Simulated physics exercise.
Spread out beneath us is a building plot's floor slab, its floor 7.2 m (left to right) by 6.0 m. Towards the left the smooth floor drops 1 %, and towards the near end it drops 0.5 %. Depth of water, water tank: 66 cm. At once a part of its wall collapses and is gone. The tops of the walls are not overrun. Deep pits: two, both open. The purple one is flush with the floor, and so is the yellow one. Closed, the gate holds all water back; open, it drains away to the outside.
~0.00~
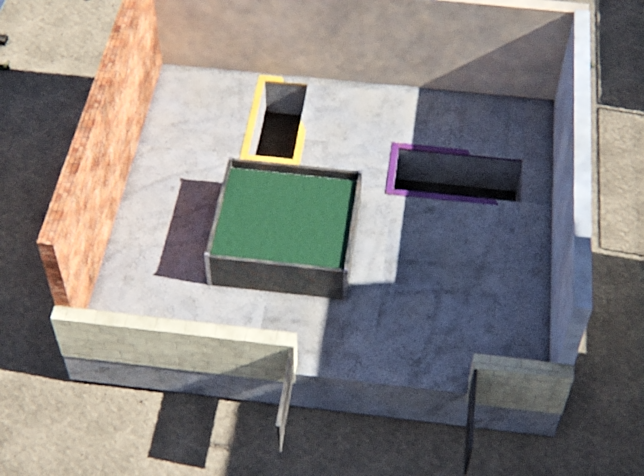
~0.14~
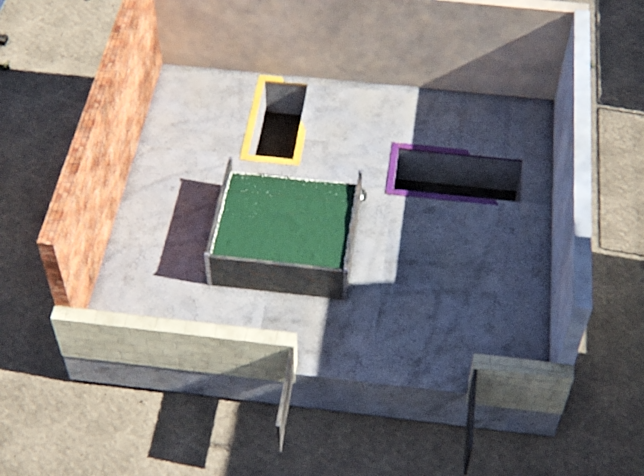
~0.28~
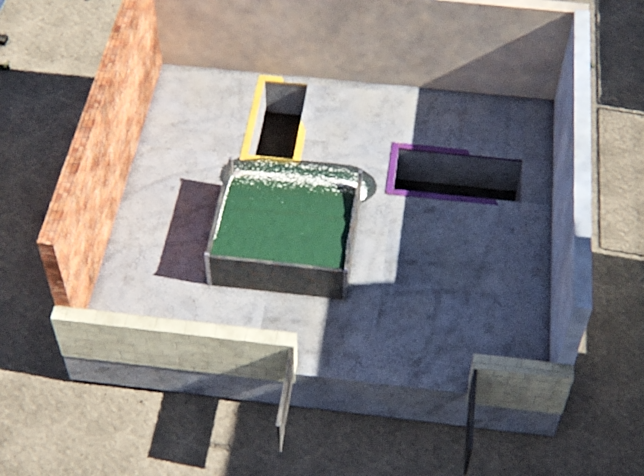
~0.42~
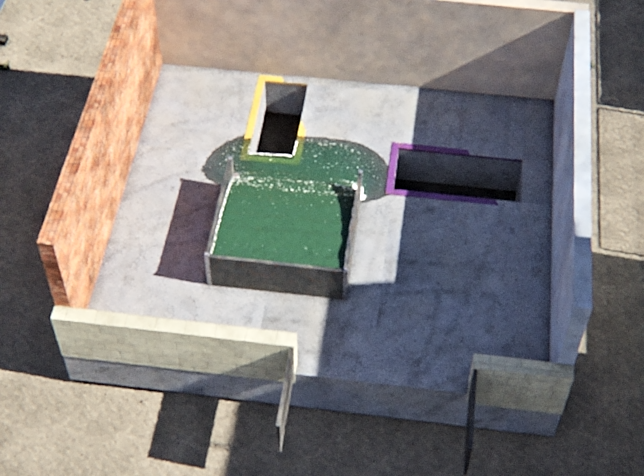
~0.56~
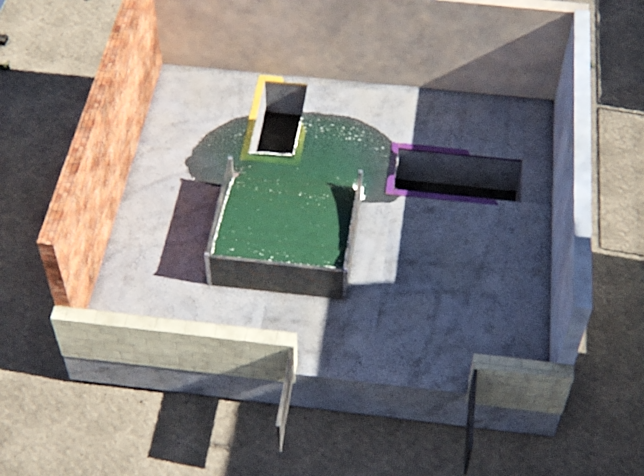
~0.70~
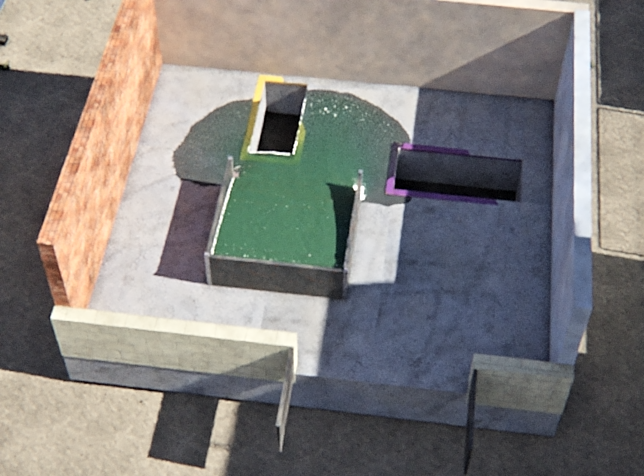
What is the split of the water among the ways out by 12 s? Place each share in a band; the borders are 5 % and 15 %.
Split: Gateway, less than 5 %; purple pit, over 15 %; yellow pit, more than 15 %.
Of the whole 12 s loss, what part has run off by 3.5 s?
Around 55 percent.
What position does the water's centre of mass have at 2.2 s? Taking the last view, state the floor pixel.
Its balance point lies near (307, 174).
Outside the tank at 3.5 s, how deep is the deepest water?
Around 20 centimetres deep.
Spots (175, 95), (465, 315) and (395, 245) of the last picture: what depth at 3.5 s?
Depths in turn: Roughly 11, 0 and 0 centimetres.
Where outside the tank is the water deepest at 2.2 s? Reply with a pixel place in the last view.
It's at about (356, 85) in the last picture.
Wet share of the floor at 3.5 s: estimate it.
Covered: Roughly 40 per cent.
After 1.4 s water covers 30 % of the floor and is deepest (32 cm) near (346, 84); gone so far, the gateway 0 %, the purple pit 1 %, the yellow pit 15 %.
After 2.2 s water covers 30 % of the floor and is deepest (28 cm) near (356, 85); gone so far, the gateway 0 %, the purple pit 2 %, the yellow pit 27 %.
After 3.5 s water covers 40 % of the floor and is deepest (20 cm) near (545, 103); gone so far, the gateway 0 %, the purple pit 4 %, the yellow pit 39 %.
After 7.0 s water covers 60 % of the floor and is deepest (7 cm) near (80, 336); gone so far, the gateway 0 %, the purple pit 12 %, the yellow pit 53 %.
After 12.0 s water covers 50 % of the floor and is deepest (6 cm) near (80, 336); gone so far, the gateway 1 %, the purple pit 17 %, the yellow pit 59 %.
